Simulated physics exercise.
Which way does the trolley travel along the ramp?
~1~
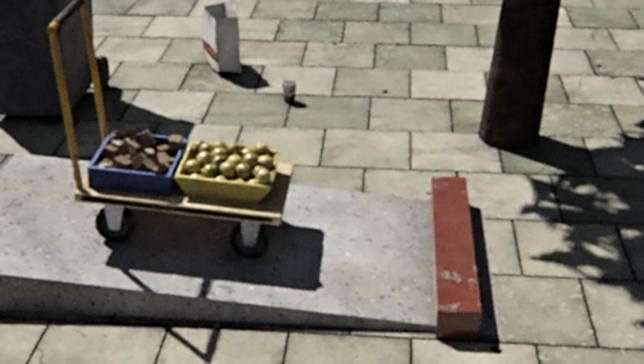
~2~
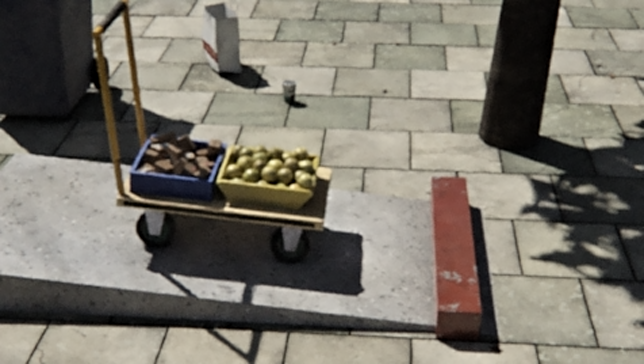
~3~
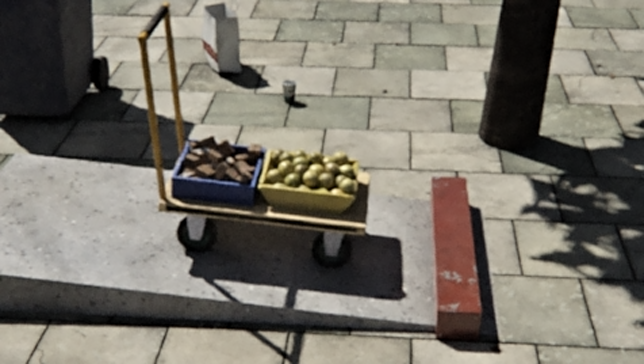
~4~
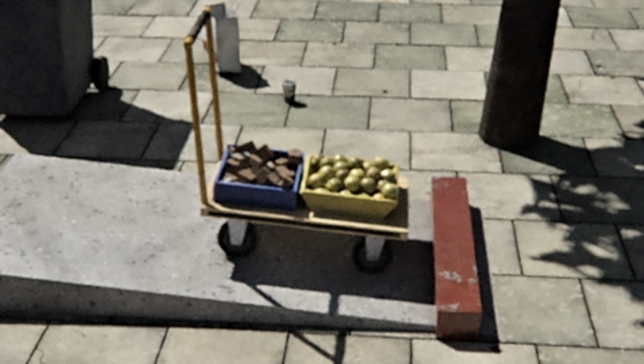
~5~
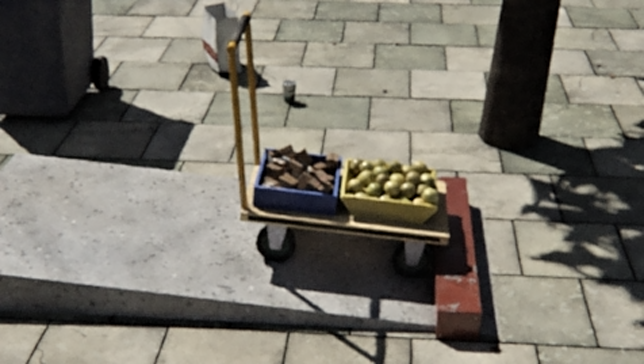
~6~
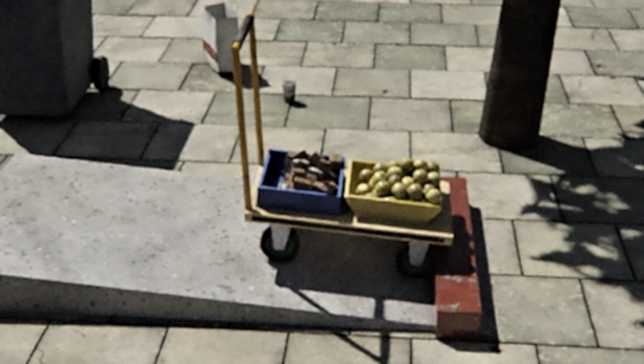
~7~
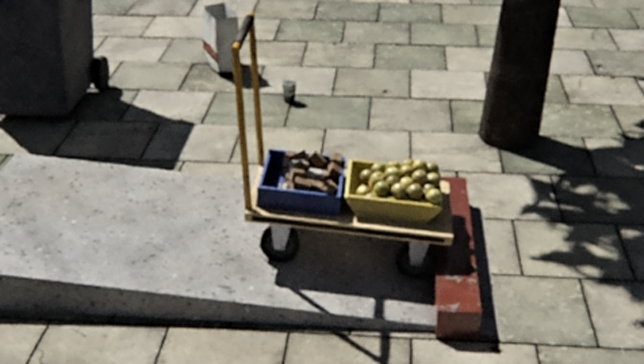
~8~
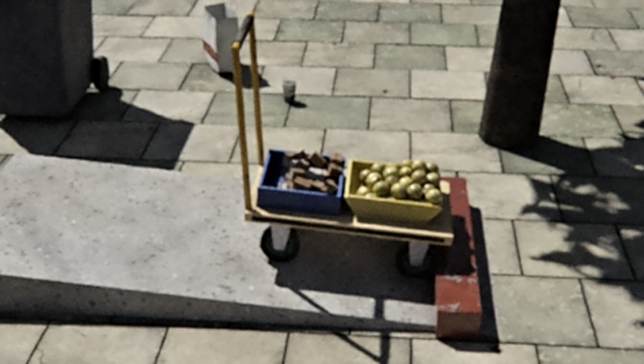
The trolley travels to the right, toward the red sill at the end of the ramp.
